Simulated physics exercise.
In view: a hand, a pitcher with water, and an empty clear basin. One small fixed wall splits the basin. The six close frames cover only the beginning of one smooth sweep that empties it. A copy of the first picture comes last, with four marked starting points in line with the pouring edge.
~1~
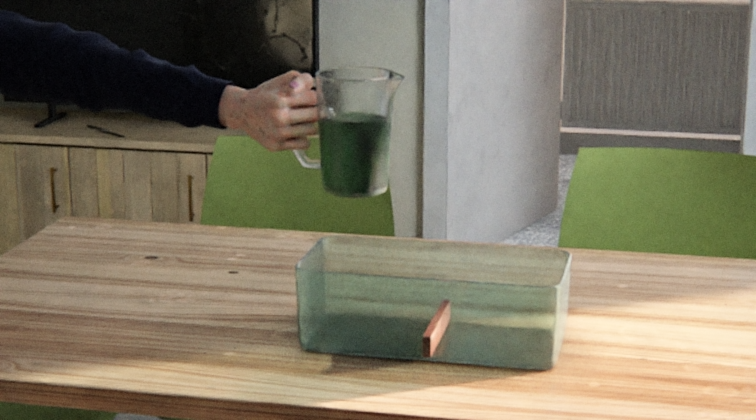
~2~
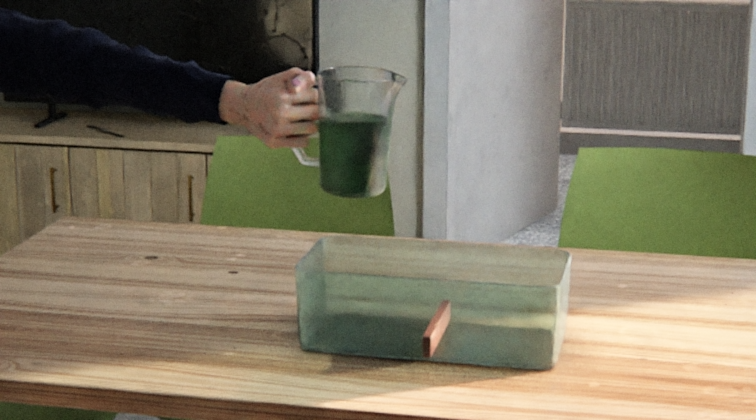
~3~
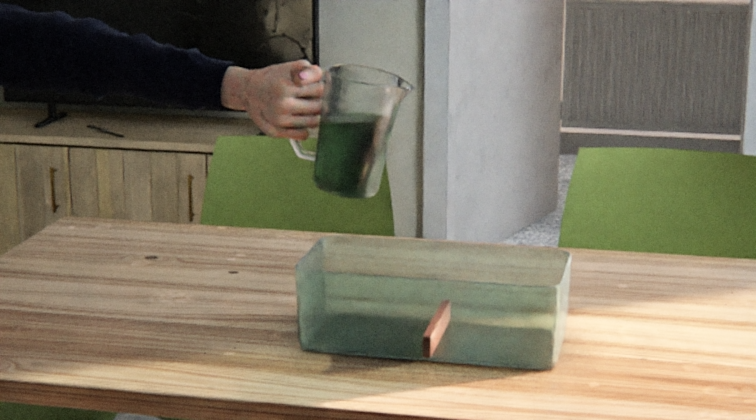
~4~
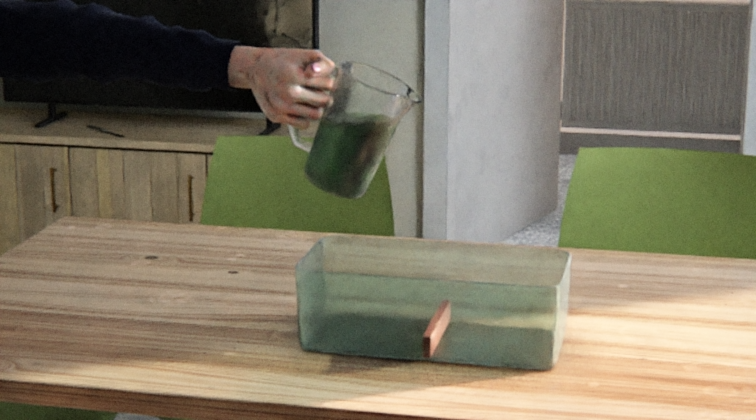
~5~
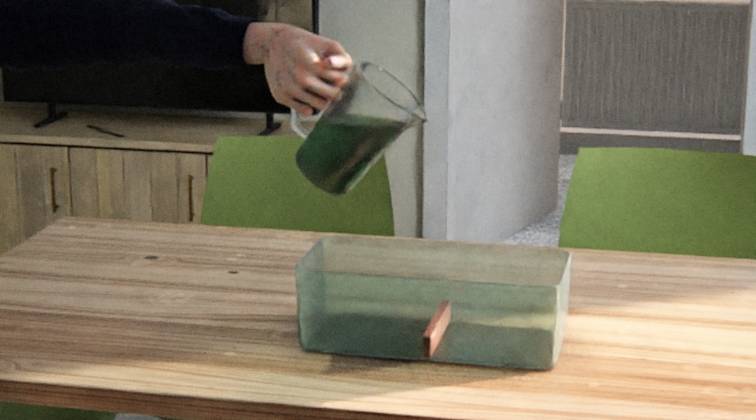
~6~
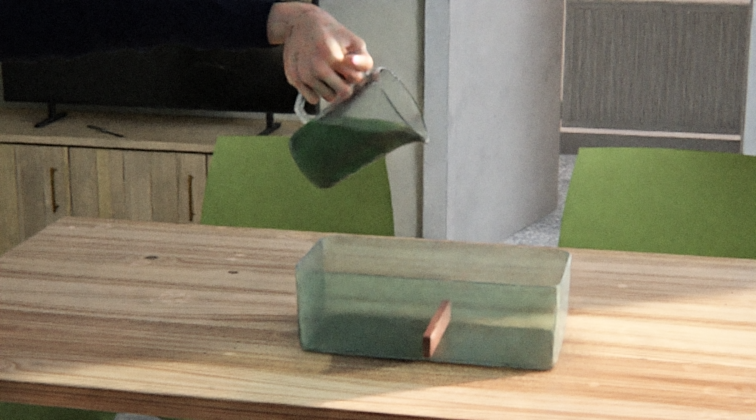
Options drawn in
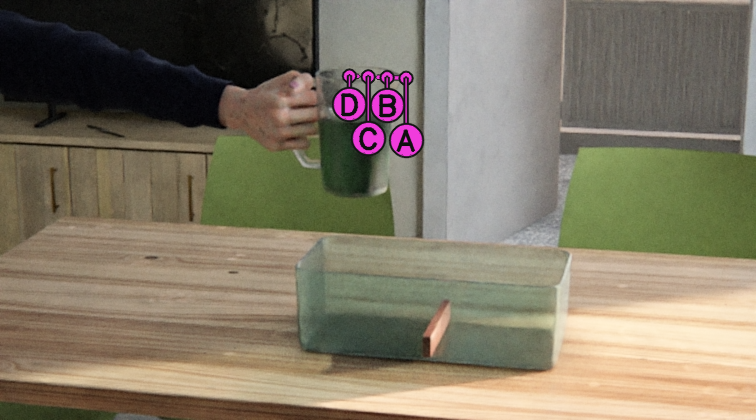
At a wooden table with green chairs behind it, a hand holds a clear pitcher of dark green liquid above a glass basin containing a small reddish block, then steadily tilts the pitcher to the right, its handle side rising.
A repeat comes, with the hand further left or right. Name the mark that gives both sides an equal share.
C.
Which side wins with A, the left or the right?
More ends on the right.
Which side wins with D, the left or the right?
The left one.
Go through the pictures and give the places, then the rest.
Upright, lip at (403, 78); basin from (300, 348) to (557, 369); top of the wall at (437, 317); nothing has left yet.
Tipped about 3°, lip at (405, 80); nothing has left yet.
Tipped about 10°, lip at (412, 88); nothing has left yet.
Tipped about 22°, lip at (420, 101); nothing has left yet.
Tipped about 37°, lip at (426, 120); nothing has left yet.
Tipped about 54°, lip at (428, 141); nothing has left yet.
On the marked copy, A at (406, 78); B at (387, 77); C at (368, 76); D at (349, 76).
For spot A, about 9 % ends left of the wall and 89 % right of it.
For spot B, about 15 % ends left of the wall and 83 % right of it.
For spot C, about 47 % ends left of the wall and 52 % right of it.
For spot D, about 85 % ends left of the wall and 9 % right of it; 5 % is lost outside.
